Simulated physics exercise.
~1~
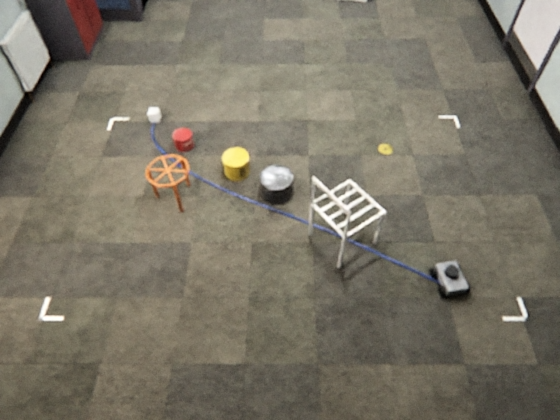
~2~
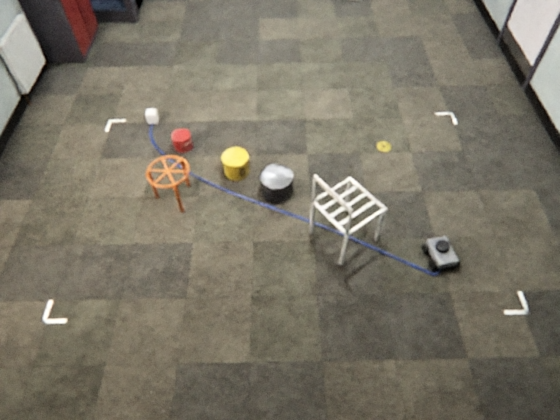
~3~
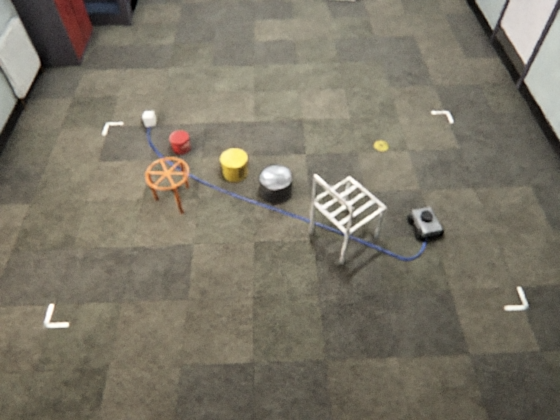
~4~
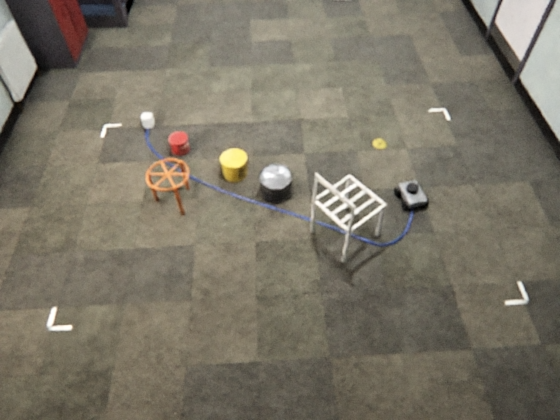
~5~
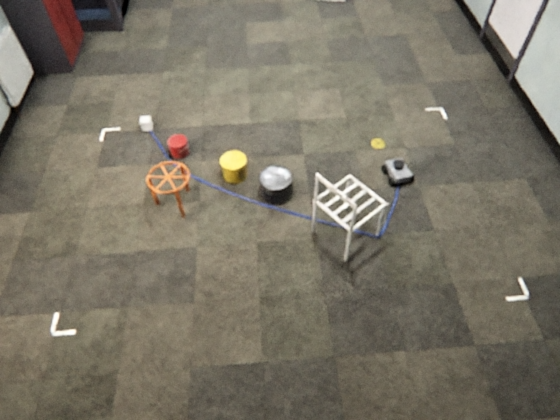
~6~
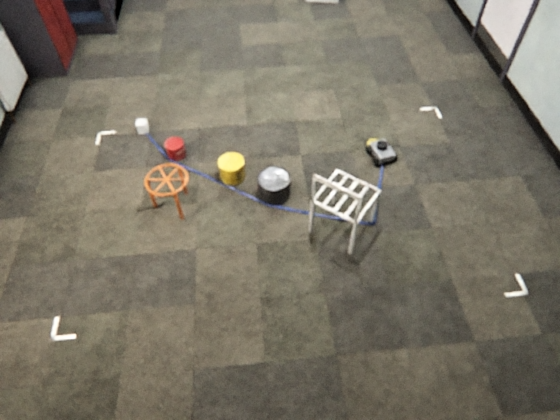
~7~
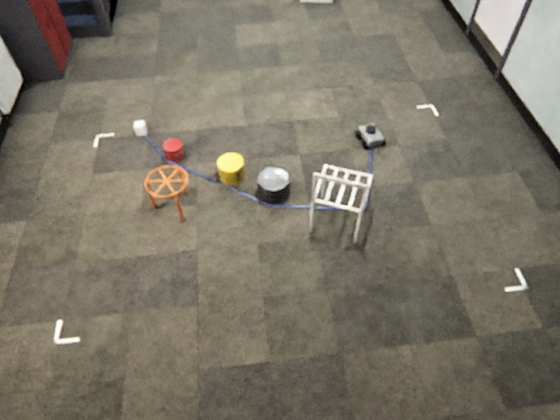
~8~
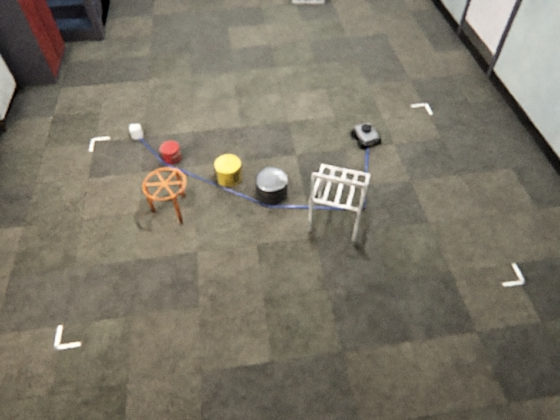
To begin with, a small dark cart sits at the lower right of a carpeted hallway floor, joined by a blue lead to a white block at the upper left, with an orange stool, a red bucket, a yellow bin, a black bucket and a white chair nearby. The cart travels up and to the left toward a small yellow mark, and the lead bends around the chair's legs. As the cart reaches the mark, the lead pulls the chair, which shifts and turns slightly. The cart then stops just beyond, with the chair still upright and the other things unmoved.
